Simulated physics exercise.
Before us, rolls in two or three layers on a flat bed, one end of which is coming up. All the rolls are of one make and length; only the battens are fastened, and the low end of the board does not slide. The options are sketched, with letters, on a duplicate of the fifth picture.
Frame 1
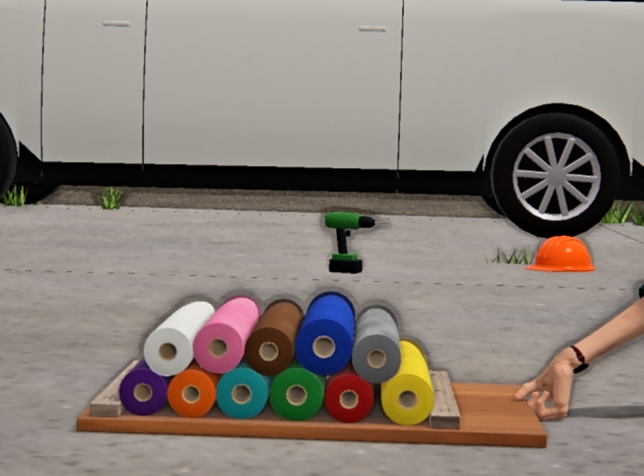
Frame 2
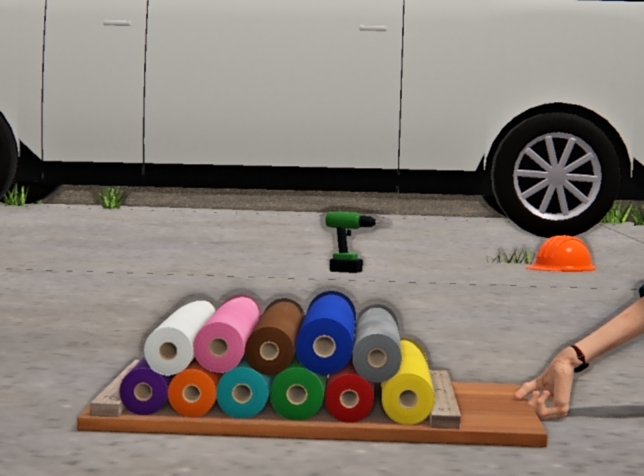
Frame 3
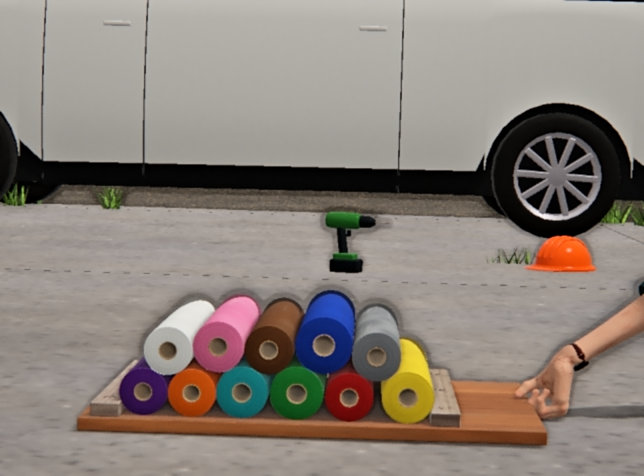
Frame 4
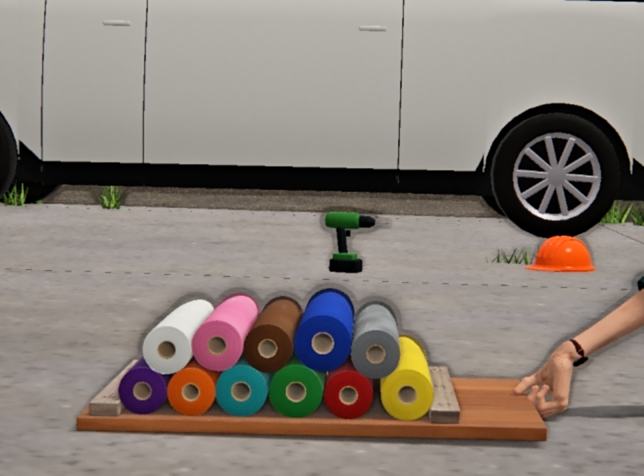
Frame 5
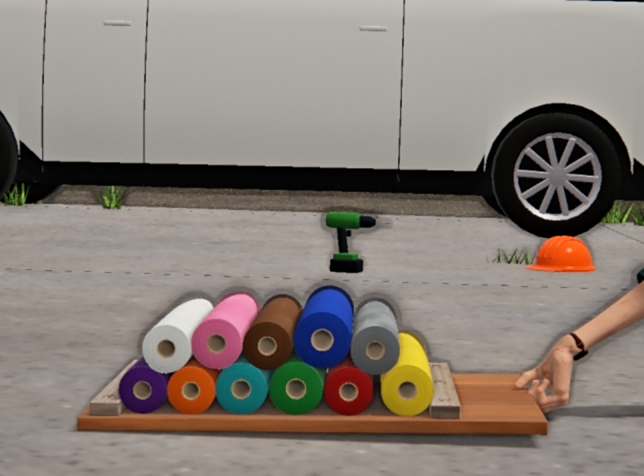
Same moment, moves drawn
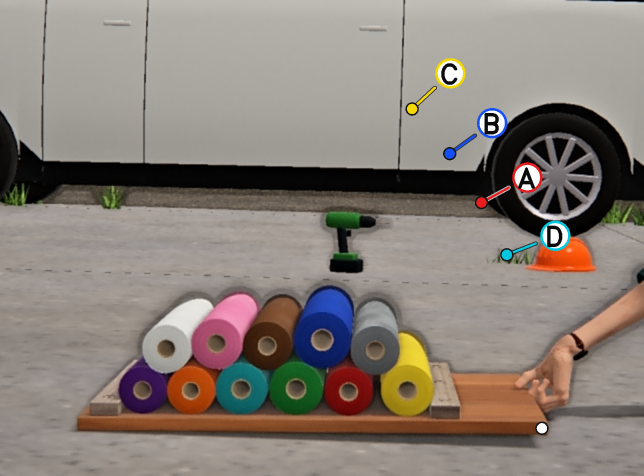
To begin with, coloured rolls rest in two layers between battens on a wooden board, in front of a parked pale vehicle, with a hand gripping the board's right end. The hand then raises that end very slightly, and the rolls tilt with the board, keeping their places in the stack.
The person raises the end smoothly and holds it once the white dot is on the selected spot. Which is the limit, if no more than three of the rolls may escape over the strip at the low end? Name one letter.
It can be raised to D.
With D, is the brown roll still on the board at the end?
The brown roll: Yes.
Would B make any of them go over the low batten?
Yes.
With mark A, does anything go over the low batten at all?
Yes.
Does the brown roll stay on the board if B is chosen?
No, with B.
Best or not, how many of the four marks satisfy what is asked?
One of them.
On the marked copy, A at (481, 203); B at (450, 153); C at (412, 109); D at (507, 255); the white dot at (542, 428).
Following D. Soon after the start, board at 15°.
Later, board at 23°.
In the end, board at 23°, two over the low batten (white, pink).
As for the rest, A five over the low batten; B five over the low batten; C nine over the low batten.
